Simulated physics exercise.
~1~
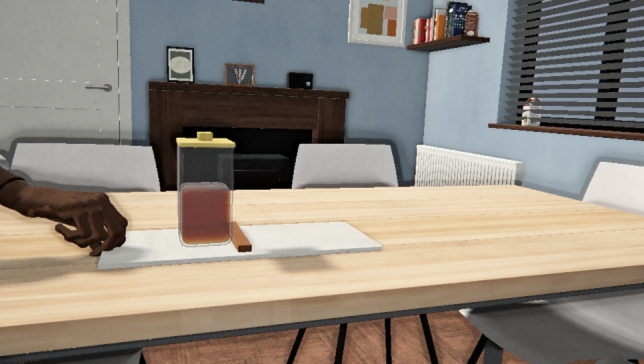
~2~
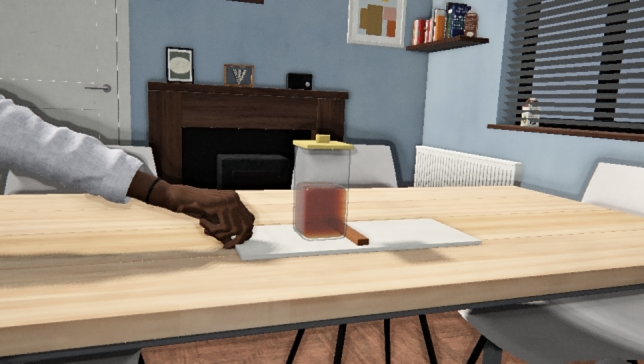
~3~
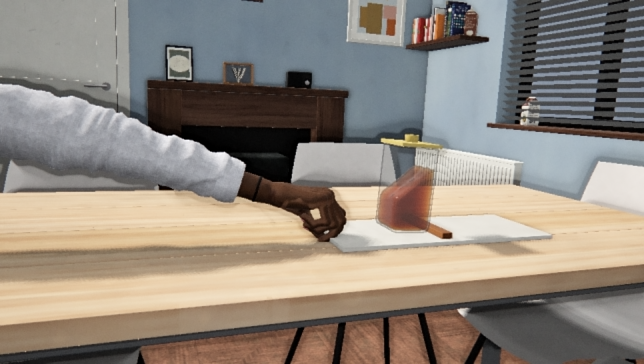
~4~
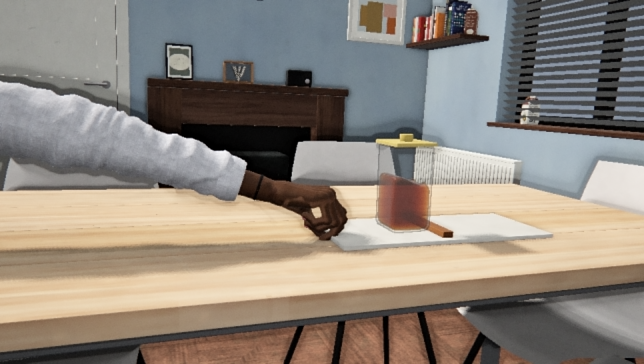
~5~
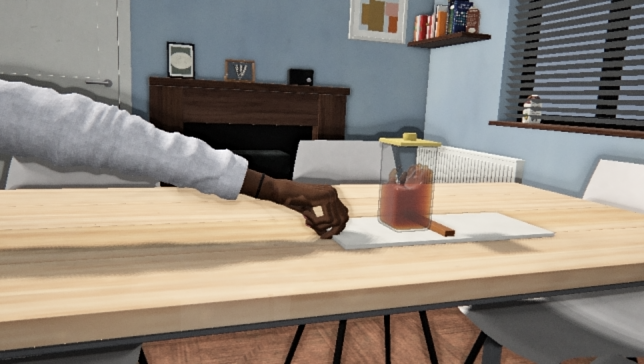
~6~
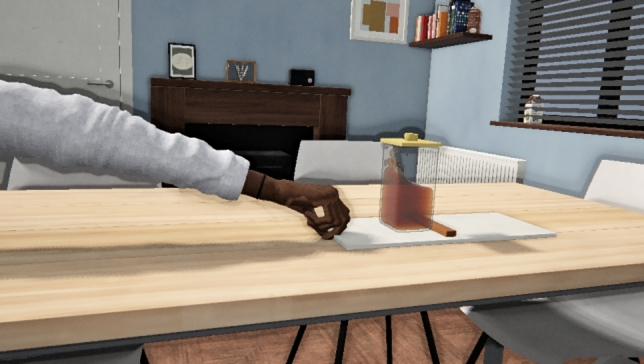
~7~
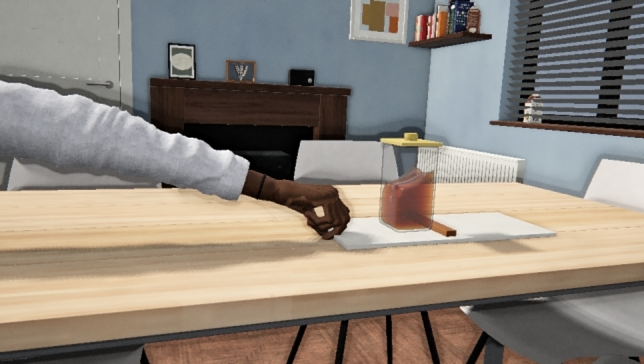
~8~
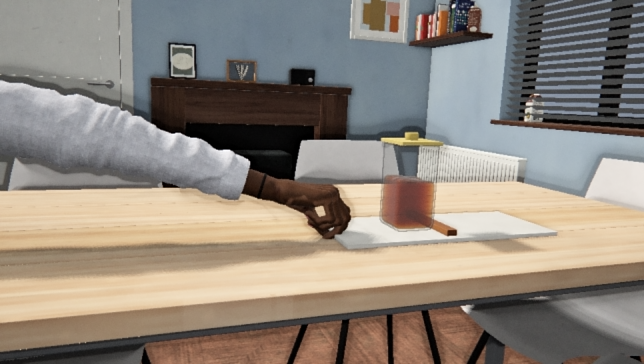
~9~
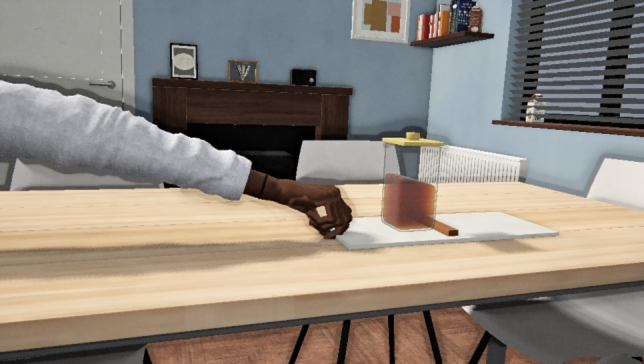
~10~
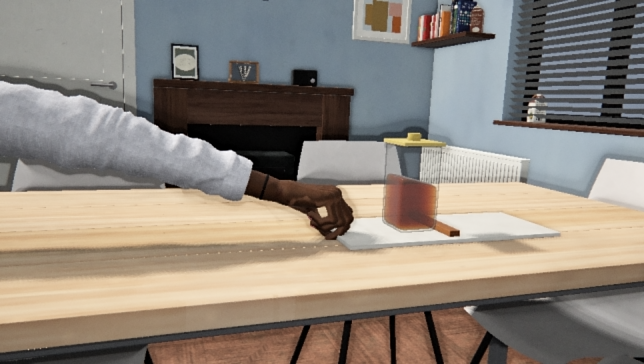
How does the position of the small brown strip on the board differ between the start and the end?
At the start the brown strip is left of the middle of the view, in front of the fireplace. By the end it is well to the right, in front of the white radiator, still on the board beside the canister.
